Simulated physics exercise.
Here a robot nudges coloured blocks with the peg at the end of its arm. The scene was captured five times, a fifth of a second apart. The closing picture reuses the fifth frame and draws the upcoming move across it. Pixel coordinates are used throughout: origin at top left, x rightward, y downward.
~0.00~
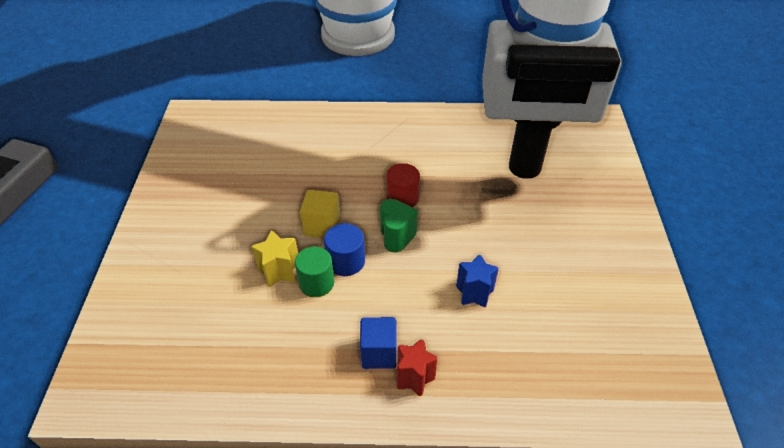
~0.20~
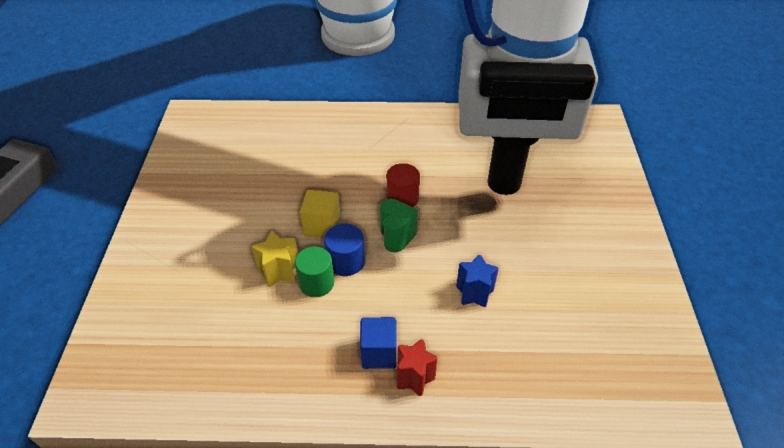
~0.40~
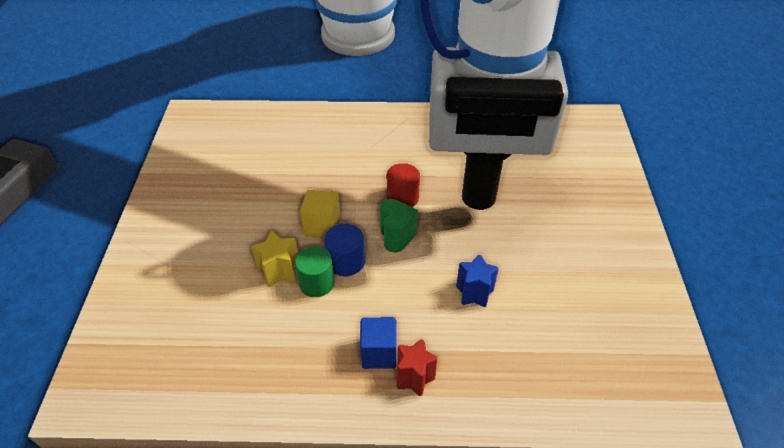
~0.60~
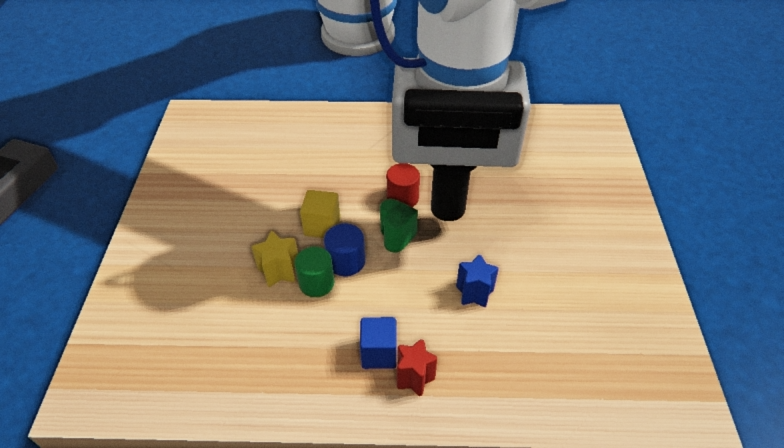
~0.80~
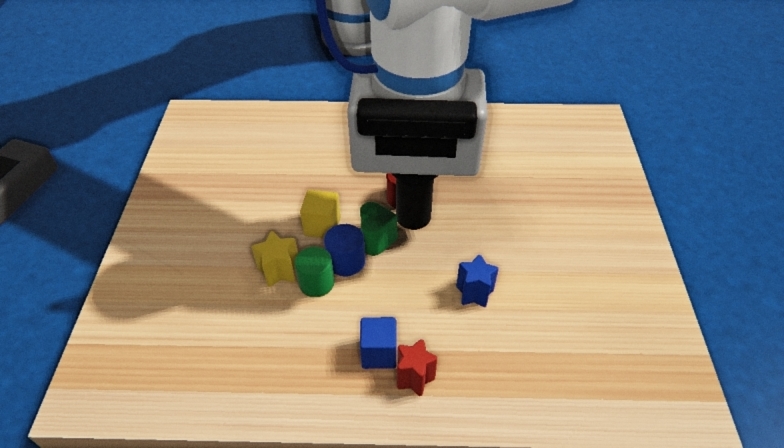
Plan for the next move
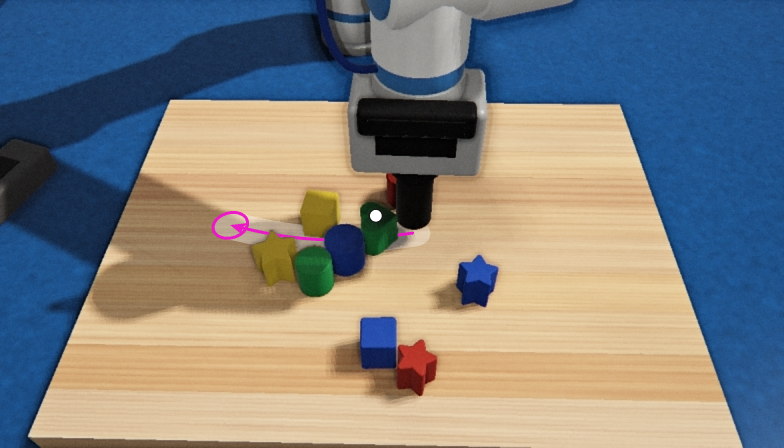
A robot arm slid its black peg leftward and slightly toward the viewer across a wooden board, then nudged the green heart-shaped block left toward the blue round one while the other blocks stayed put.
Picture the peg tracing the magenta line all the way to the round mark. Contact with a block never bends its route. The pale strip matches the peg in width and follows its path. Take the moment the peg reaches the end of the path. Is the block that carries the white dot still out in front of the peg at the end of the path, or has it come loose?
Pushed along.
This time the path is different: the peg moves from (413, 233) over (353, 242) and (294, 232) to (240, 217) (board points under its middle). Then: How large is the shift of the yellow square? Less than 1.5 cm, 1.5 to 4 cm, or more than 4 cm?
It will fall in the top band, over 4 cm.
Path on the board, from (413, 233) by way of (319, 239) to (230, 225); the dot is on the green heart-shaped block.
On the path given first. One third of the way, peg (349, 224); green round block (301, 272); yellow square (302, 193), turned 35° clockwise; blue round block (310, 241); green heart-shaped block (314, 214), turned 50° clockwise.
Two thirds of the way, peg (285, 221); yellow star-shaped block (263, 249), turned 15° anticlockwise; green round block (301, 276); yellow square (287, 186), turned 80° clockwise; blue round block (299, 245); green heart-shaped block (250, 211), turned 60° clockwise.
At the end, peg (225, 209); yellow star-shaped block (263, 249), turned 15° anticlockwise; green round block (301, 276); yellow square (287, 186), turned 80° clockwise; blue round block (299, 245); green heart-shaped block (189, 207), turned 30° clockwise.
